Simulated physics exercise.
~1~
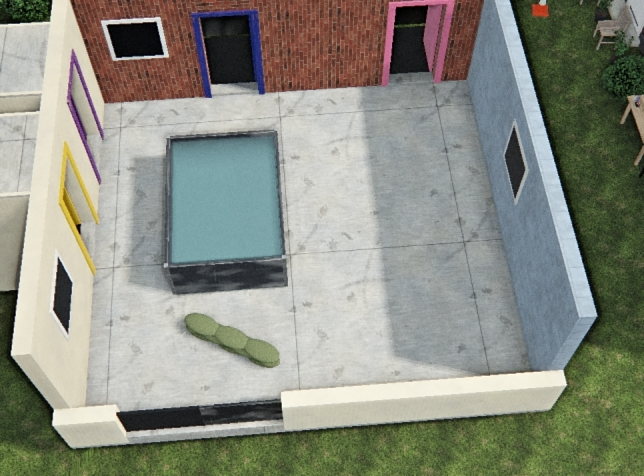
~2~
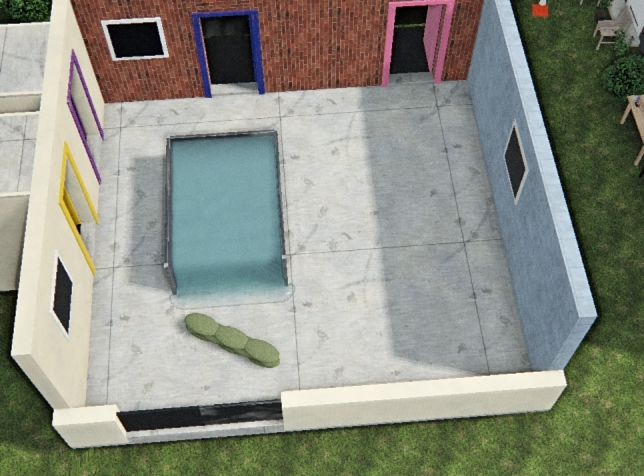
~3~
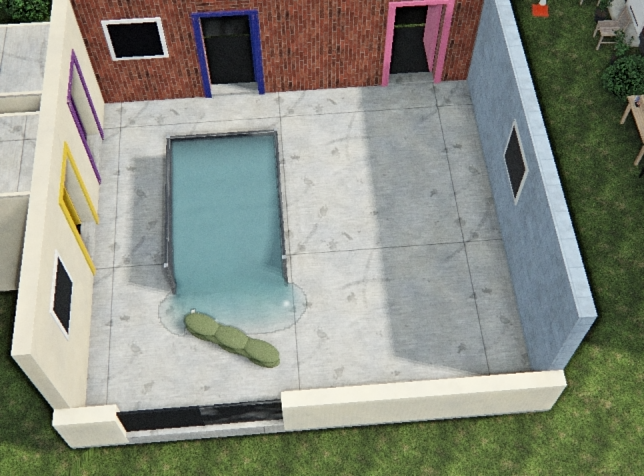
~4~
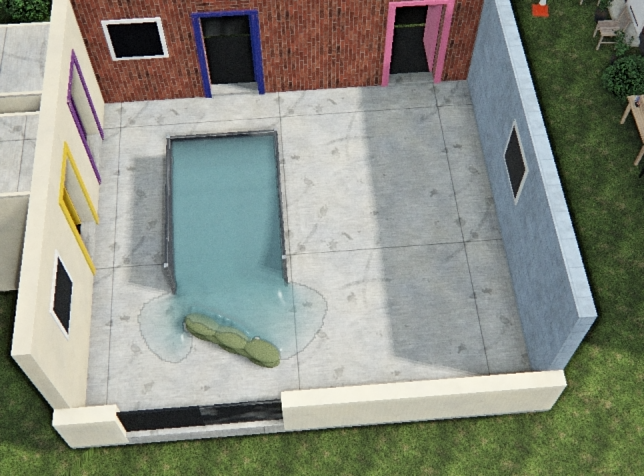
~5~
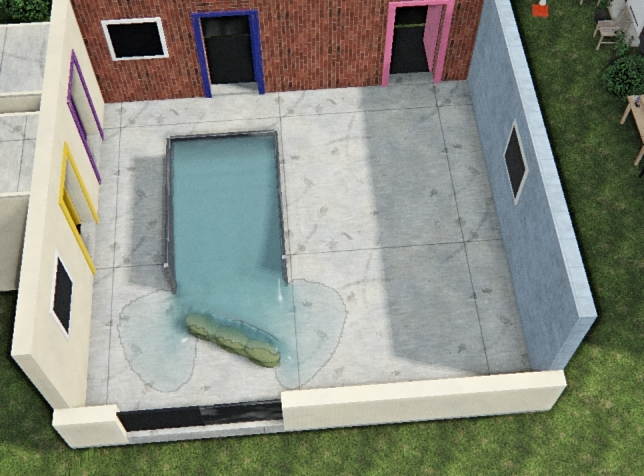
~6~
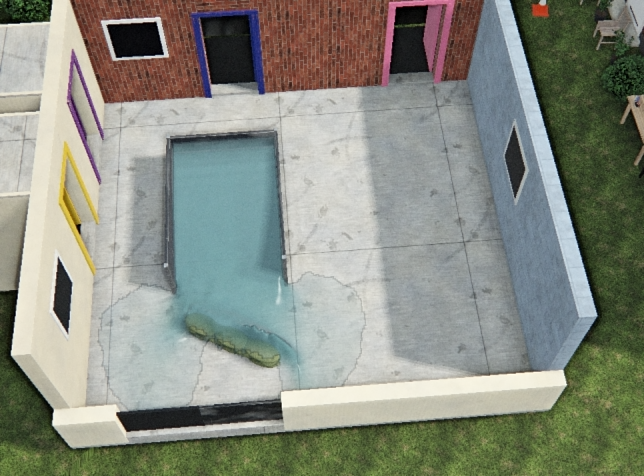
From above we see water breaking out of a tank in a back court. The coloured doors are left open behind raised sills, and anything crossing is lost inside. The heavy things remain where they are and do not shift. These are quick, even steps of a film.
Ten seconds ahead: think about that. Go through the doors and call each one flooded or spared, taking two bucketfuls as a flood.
Yellow door: Spared, purple door: Spared, pink door: Flooded, blue door: Flooded.
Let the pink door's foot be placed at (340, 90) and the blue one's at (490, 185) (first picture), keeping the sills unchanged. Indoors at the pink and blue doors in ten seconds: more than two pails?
Result - pink runs over the limit, blue keeps within bounds.
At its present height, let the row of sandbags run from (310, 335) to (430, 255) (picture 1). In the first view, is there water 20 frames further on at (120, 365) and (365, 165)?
In turn: Submerged, spared.
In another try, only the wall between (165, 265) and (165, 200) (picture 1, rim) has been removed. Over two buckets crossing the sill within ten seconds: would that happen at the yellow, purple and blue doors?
Yellow door: Above the limit; purple door: Below the limit; blue door: Below the limit.
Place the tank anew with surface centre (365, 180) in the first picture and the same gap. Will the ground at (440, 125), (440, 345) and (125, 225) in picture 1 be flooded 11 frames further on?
Check in sequence: Still parched, soaked through, still parched.
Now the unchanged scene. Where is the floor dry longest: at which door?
My answer: The blue one.
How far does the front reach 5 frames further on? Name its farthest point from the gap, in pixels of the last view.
The farthest point of the front sits at (469, 394).
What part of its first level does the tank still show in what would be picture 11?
I'd put it close to 54 percent.
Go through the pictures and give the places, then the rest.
Still water in the water tank at (224, 198), in the first picture.
Water pours out at (229, 280) and has run to (292, 287), in the second picture.
The front is at (300, 306), out from the gap at (229, 280), in the third picture.
Water pours out at (229, 281) and has run to (307, 339), in the fourth picture.
Water pours out at (229, 281) and has run to (298, 382), in the fifth picture.
The front is at a hidden place, out from the gap at (229, 281), in the sixth picture.
A moment on, water covers 25 % of the floor; the yellow door not reached, the purple door not reached, the pink door not reached, the blue door not reached.
Next, water covers 35 % of the floor; the yellow door not reached, the purple door not reached, the pink door not reached, the blue door not reached.
Then, water covers 50 % of the floor; the yellow door wet at the sill, nothing in, the purple door not reached, the pink door not reached, the blue door not reached.
Later, water covers 90 % of the floor; the yellow door wet at the sill, nothing in, the purple door wet at the sill, nothing in, the pink door far over two buckets in, the blue door wet at the sill, nothing in.
In the end, water covers 100 % of the floor; the yellow door wet at the sill, nothing in, the purple door wet at the sill, nothing in, the pink door far over two buckets in, the blue door over two buckets in.
